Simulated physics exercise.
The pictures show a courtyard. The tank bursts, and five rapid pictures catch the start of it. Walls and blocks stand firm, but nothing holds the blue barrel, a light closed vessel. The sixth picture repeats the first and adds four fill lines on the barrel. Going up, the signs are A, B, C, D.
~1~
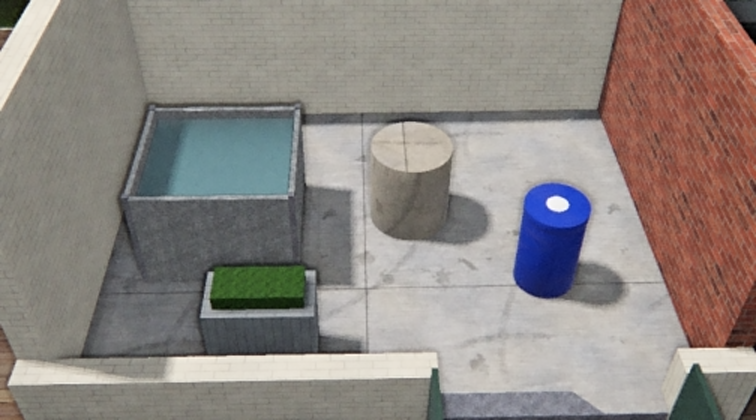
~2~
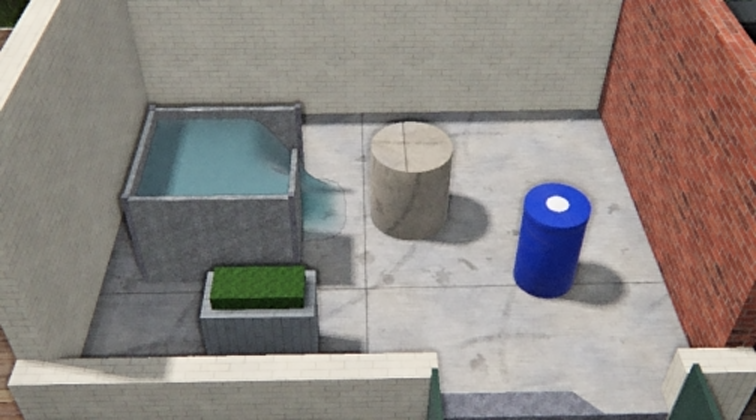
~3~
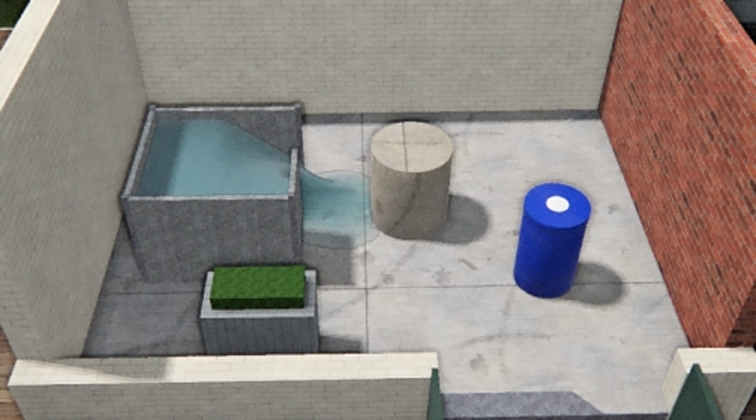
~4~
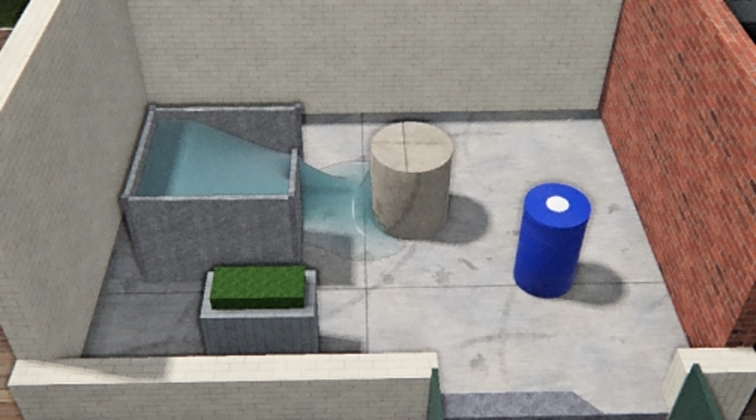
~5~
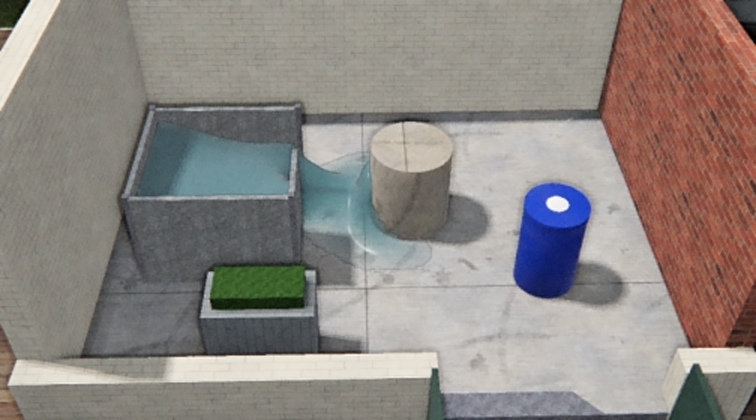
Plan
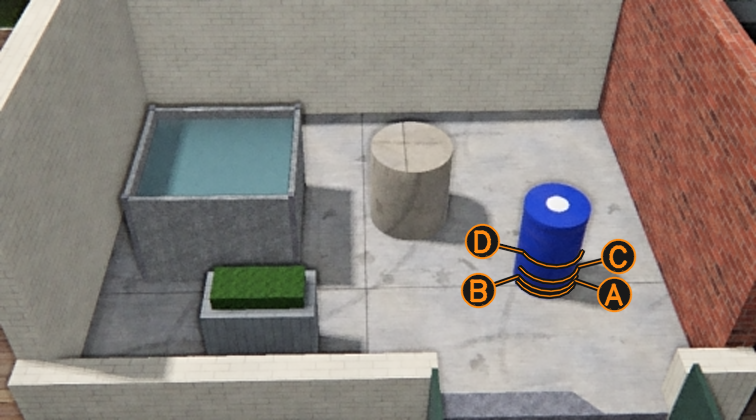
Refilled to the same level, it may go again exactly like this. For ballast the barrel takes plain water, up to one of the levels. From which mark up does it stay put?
Level B just does it.
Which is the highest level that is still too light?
That is level A.
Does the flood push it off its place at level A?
Yes.
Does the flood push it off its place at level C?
No, that is safe.
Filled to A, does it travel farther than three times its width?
No, less.
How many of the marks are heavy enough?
Three.
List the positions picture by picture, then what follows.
Lid of the blue barrel at (558, 204); tank full, its middle at (219, 157); open gate at (557, 354).
Water covers 2 % of the ground, mostly out of sight from here.
Water covers 4 % of the ground, mostly out of sight from here.
Water covers 6 % of the ground and is seen nearest the barrel at (390, 247).
Lid of the blue barrel at (558, 204); water covers 8 % of the ground and is seen nearest the barrel at (417, 261).
On the marked copy, A at (549, 296); B at (551, 291); C at (553, 282); D at (556, 266); from the bottom up A, B, C, D.
With A, it is pushed about twice its own width away.
With B, it does not move.
With C, it does not move.
With D, it does not move.
